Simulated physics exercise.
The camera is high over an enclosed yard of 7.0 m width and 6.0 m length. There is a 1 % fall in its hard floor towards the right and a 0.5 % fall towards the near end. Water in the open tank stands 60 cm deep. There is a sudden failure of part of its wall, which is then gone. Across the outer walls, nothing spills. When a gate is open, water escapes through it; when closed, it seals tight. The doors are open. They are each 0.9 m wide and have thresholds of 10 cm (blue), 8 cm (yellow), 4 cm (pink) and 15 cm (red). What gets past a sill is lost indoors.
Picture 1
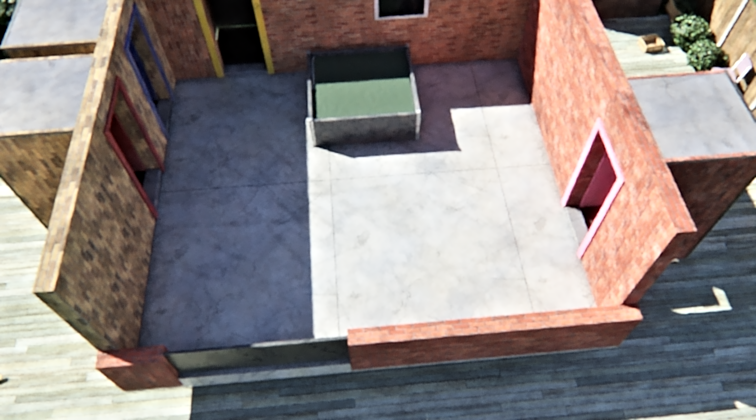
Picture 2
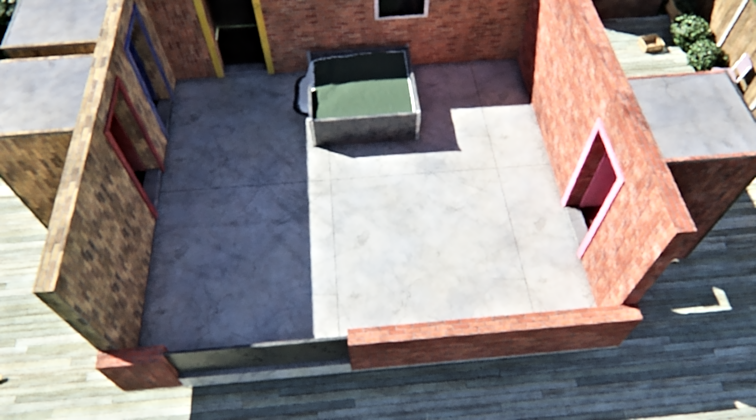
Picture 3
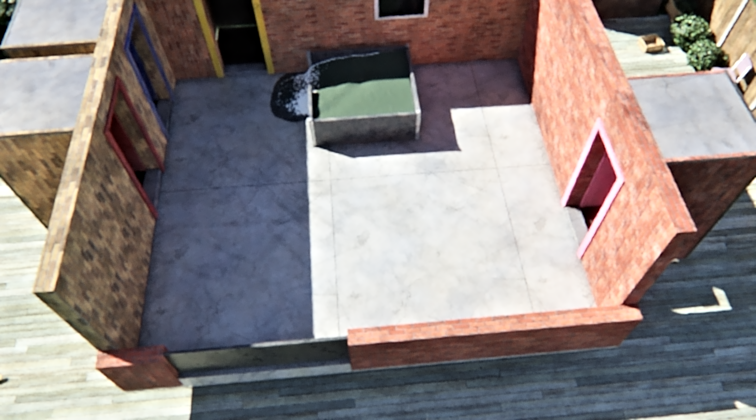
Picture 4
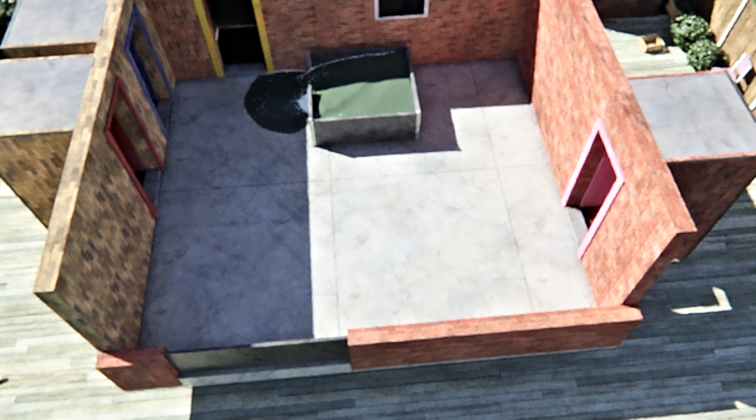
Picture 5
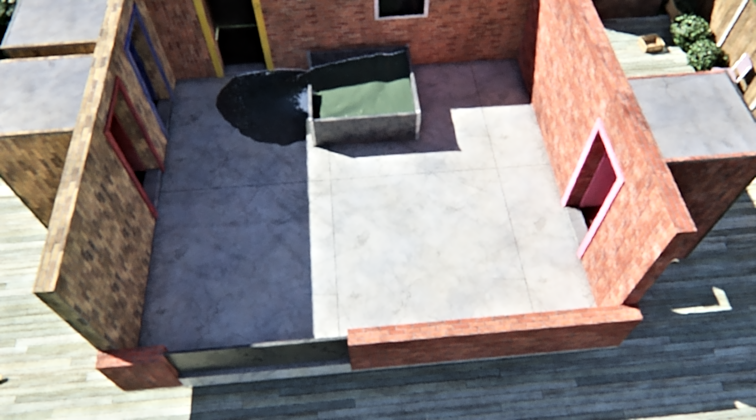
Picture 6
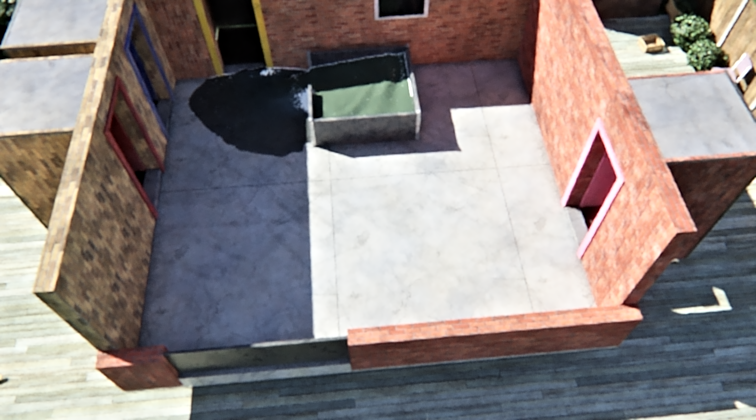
The video shows a brick-walled yard seen from above, with an open tank of greenish water near the back wall; dark water pours out of the tank's left side and spreads leftward across the shaded floor in a widening pool.
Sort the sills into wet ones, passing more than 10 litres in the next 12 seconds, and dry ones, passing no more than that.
Blue door: Wet; yellow door: Wet; pink door: Wet; red door: Dry.
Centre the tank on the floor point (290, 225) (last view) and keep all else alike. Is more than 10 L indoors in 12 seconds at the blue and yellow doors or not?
Lab note: Blue door limit not exceeded; yellow door limit exceeded.
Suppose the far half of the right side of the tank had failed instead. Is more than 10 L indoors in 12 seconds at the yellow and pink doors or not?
Outcome at yellow: Not exceeded; outcome at pink: Exceeded.
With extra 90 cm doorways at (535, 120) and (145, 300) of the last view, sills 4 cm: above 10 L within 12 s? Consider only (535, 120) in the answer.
There: Under.
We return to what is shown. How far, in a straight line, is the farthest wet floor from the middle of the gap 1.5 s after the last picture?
I'd put it close to 4.2 m.
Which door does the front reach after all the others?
It's the pink door that comes last.
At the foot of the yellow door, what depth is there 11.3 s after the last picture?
The depth there is near 5.0 cm.
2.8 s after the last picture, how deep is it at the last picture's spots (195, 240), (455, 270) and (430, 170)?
About 5, 0 and 0 cm.
Then, 0.7 s after the last picture water covers 15 % of the floor and is deepest (36 cm) near (175, 85); blue door 19 cm at the sill, 10 L in, yellow door 16 cm at the sill, 8 L in, pink door not reached, red door not reached.
Then, 1.5 s after the last picture water covers 15 % of the floor and is deepest (32 cm) near (184, 91); blue door 28 cm at the sill, 69 L in, yellow door 14 cm at the sill, 28 L in, pink door not reached, red door 10 cm at the sill, 0 L in.
Then, 2.8 s after the last picture water covers 30 % of the floor and is deepest (22 cm) near (169, 133); blue door 20 cm at the sill, 167 L in, yellow door 11 cm at the sill, 43 L in, pink door not reached, red door 9 cm at the sill, 0 L in.
Then, 6.3 s after the last picture water covers 60 % of the floor and is deepest (12 cm) near (136, 366); blue door 11 cm at the sill, 238 L in, yellow door 9 cm at the sill, 56 L in, pink door not reached, red door 5 cm at the sill, 0 L in.
Then, 11.3 s after the last picture water covers 80 % of the floor and is deepest (12 cm) near (593, 327); blue door 3 cm at the sill, 240 L in, yellow door 5 cm at the sill, 59 L in, pink door 9 cm at the sill, 26 L in, red door 3 cm at the sill, 0 L in.
